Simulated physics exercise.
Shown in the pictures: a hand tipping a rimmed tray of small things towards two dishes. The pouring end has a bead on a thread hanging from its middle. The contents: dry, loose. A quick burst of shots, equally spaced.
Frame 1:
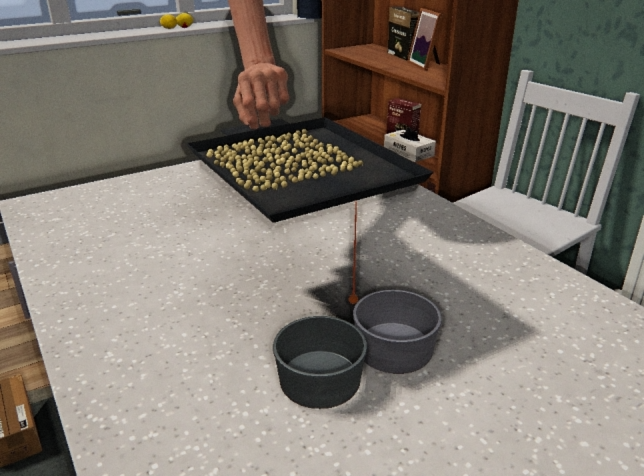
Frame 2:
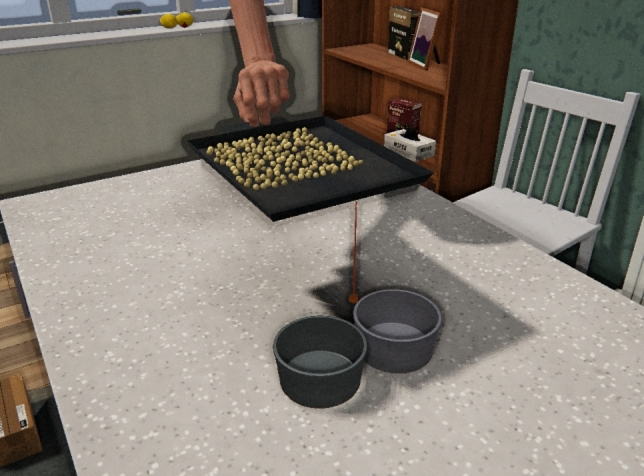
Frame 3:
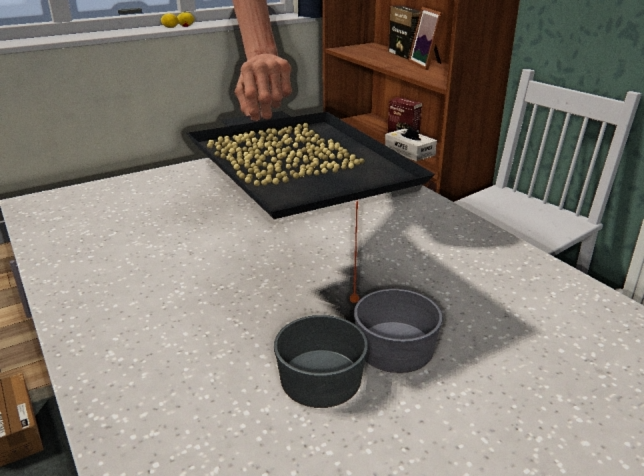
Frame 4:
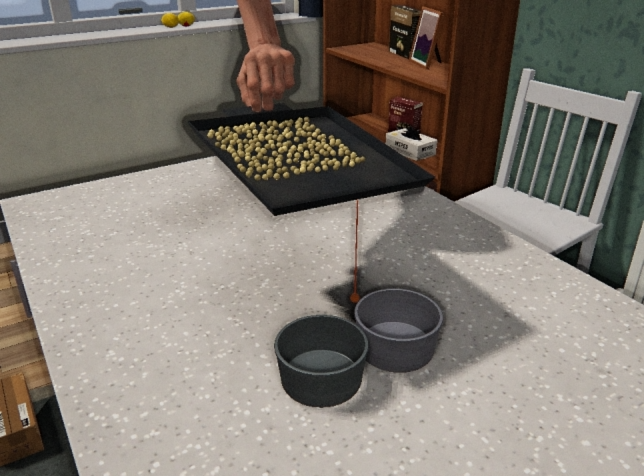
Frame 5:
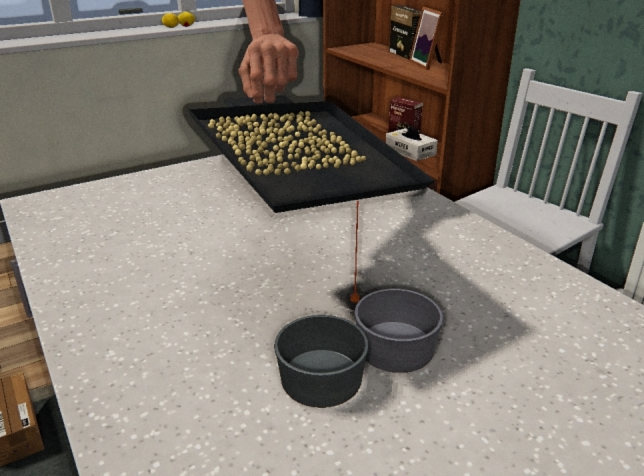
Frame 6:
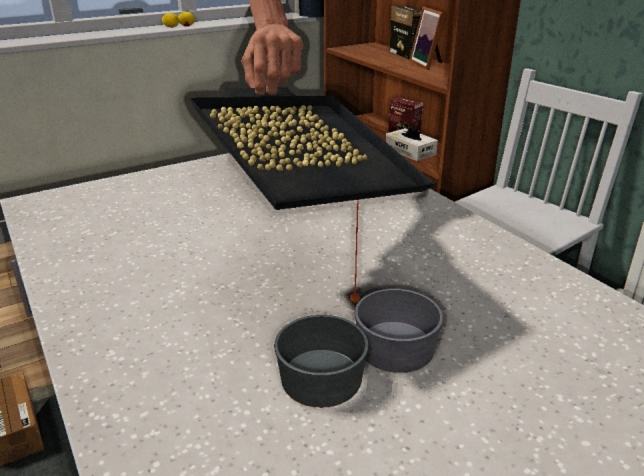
In a room with a bookshelf and a white chair, a hand holds a dark rimmed tray of small pale beans above a speckled table, near two round dishes. The tray starts almost level, then its far side slowly rises and its near edge tilts slightly lower at the right corner.
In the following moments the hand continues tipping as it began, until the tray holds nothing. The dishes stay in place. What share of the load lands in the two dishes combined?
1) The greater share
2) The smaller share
The smaller share.
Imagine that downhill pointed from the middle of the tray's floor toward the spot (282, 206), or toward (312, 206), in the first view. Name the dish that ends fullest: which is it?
Tilt 1: Left-side dish. Tilt 2: Left-side dish.
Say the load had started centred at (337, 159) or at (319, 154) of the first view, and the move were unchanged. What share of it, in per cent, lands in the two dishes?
Near 20 per cent and near 30 per cent.
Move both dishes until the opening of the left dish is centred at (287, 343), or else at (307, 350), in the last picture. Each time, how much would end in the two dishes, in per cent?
That makes 0 per cent, followed by 0 per cent.
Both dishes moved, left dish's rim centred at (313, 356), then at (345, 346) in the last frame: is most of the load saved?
Result, first setup: A minority share; second setup: A minority share.
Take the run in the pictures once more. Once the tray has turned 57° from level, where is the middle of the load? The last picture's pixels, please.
The load's middle is around (416, 256).
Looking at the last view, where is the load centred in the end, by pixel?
Resting centre, last picture - approx. (441, 321).
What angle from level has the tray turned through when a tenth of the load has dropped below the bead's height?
Roughly 50 degrees at that moment.
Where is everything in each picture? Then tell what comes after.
Corners of the pouring end at (273, 211) and (426, 171), level; middle of the load at (283, 157), soya beans; left dish at (344, 385); right dish at (423, 351); bead on its thread at (353, 299), in the first picture.
Corners of the pouring end at (273, 210) and (426, 171), level; middle of the load at (284, 155), in the second picture.
Corners of the pouring end at (275, 207) and (427, 173), tipped barely, lowest at the right corner; middle of the load at (285, 151), in the third picture.
Corners of the pouring end at (276, 204) and (428, 175), tipped a little, lowest at the right corner; middle of the load at (285, 145), in the fourth picture.
Corners of the pouring end at (277, 201) and (428, 178), tipped a little, lowest at the right corner; middle of the load at (287, 139), in the fifth picture.
Corners of the pouring end at (278, 198) and (428, 181), tipped a little, lowest at the right corner; middle of the load at (282, 133); left dish at (345, 384); right dish at (424, 350), in the sixth picture.
Soon after the last picture, tray tipped steeply; about half on the tray; a small part in the right dish; about a third outside both; a small part in the air.
A little later, tray tipped right over; a stray few in the left dish; about a quarter in the right dish; most outside both; a small part in the air.
Later still, tray tipped past a quarter turn; a stray few in the left dish; about a quarter in the right dish; most outside both.
At rest, tray tipped past a quarter turn; a stray few in the left dish; about a quarter in the right dish; most outside both.
